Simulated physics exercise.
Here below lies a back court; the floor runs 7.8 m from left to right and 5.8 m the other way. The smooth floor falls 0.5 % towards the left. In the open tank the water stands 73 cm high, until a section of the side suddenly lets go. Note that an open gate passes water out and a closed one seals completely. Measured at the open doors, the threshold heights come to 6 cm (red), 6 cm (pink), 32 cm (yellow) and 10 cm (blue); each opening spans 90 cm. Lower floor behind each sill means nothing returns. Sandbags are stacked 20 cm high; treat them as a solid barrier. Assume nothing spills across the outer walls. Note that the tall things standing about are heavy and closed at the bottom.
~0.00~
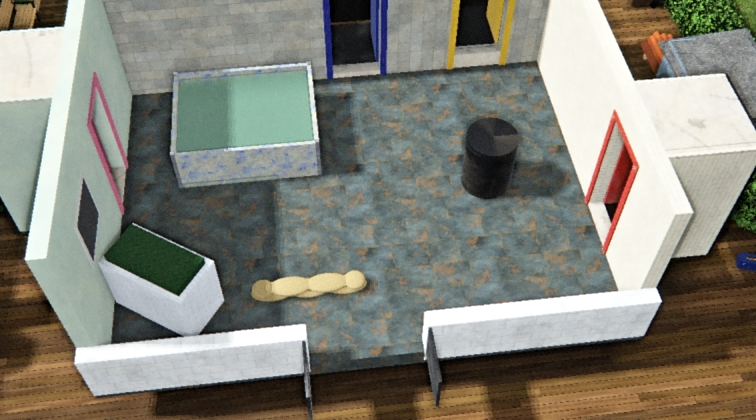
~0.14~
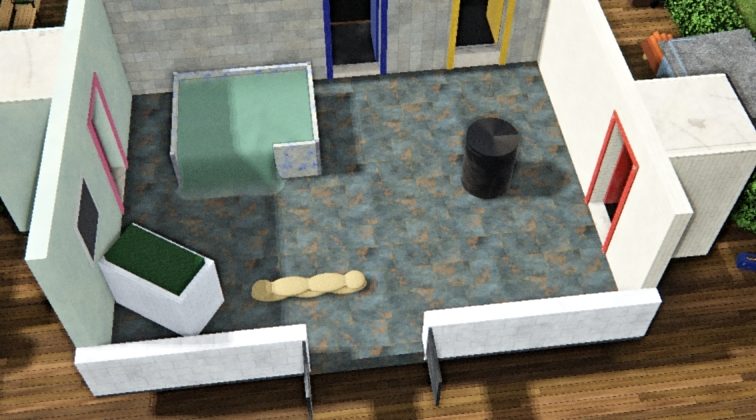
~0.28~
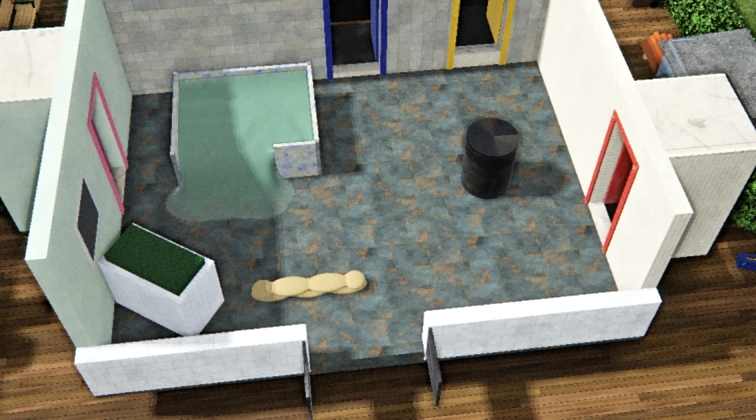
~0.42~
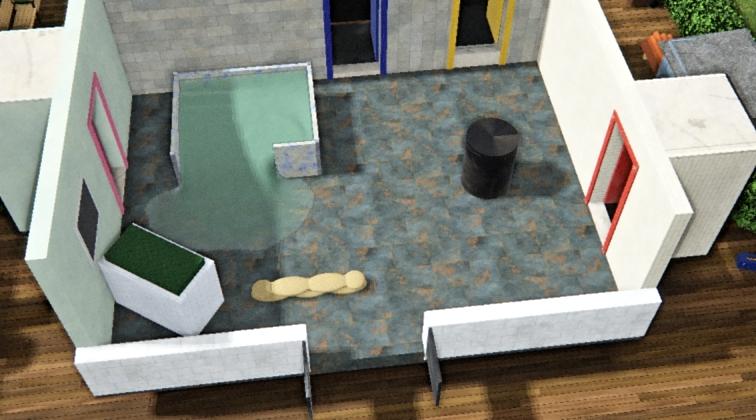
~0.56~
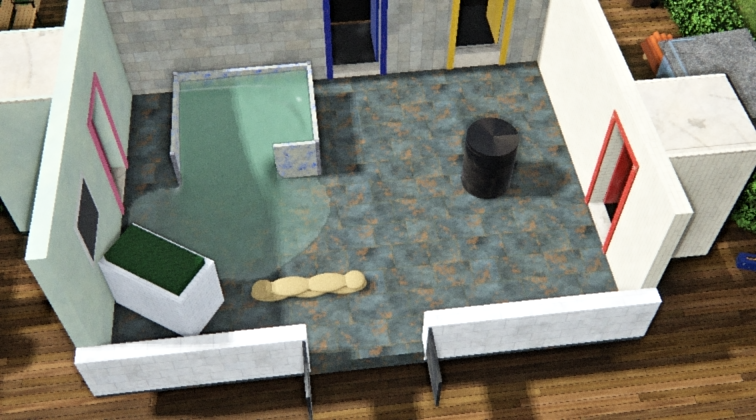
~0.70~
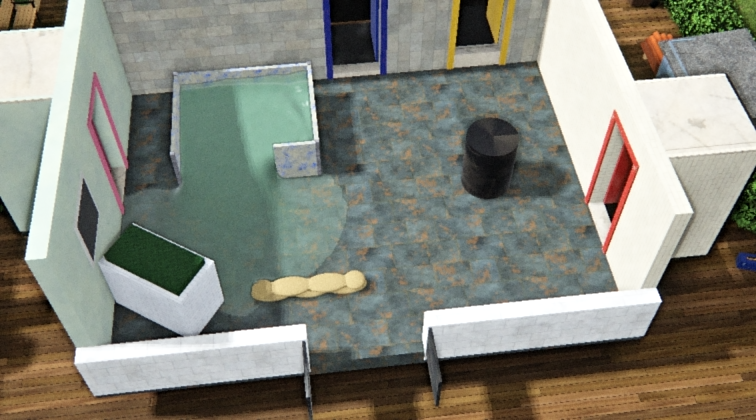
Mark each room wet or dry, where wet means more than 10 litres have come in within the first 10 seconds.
Red door - wet, pink door - wet, yellow door - dry, blue door - dry.
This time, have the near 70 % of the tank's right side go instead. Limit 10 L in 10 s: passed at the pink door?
Then: Pink short of it.
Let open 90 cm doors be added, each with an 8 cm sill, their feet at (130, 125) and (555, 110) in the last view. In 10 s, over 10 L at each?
Check, in order - fail / pass.
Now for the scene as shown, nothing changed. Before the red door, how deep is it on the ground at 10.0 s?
About 7.0 cm.
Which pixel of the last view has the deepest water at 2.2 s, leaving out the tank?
Look around (129, 286).
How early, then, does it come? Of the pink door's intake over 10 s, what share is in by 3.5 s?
Roughly 10%.
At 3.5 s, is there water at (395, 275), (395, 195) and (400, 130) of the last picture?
First spot soaked, second soaked, third bone dry.
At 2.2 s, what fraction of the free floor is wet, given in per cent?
Wet share: Near 35 percent.
After 1.4 s water covers 25 % of the floor and is deepest (50 cm) near (187, 280); red door not reached, pink door 2 cm at the sill, 0 L in, yellow door not reached, blue door not reached.
After 2.2 s water covers 35 % of the floor and is deepest (46 cm) near (129, 286); red door not reached, pink door 4 cm at the sill, 0 L in, yellow door not reached, blue door not reached.
After 3.5 s water covers 65 % of the floor and is deepest (31 cm) near (110, 371); red door not reached, pink door 10 cm at the sill, 5 L in, yellow door not reached, blue door not reached.
After 6.0 s water covers 90 % of the floor and is deepest (22 cm) near (110, 371); red door 13 cm at the sill, 55 L in, pink door 9 cm at the sill, 26 L in, yellow door 5 cm at the sill, 0 L in, blue door 4 cm at the sill, 0 L in.
After 10.0 s water covers 95 % of the floor and is deepest (12 cm) near (529, 122); red door 7 cm at the sill, 91 L in, pink door 9 cm at the sill, 49 L in, yellow door 9 cm at the sill, 0 L in, blue door 4 cm at the sill, 0 L in.
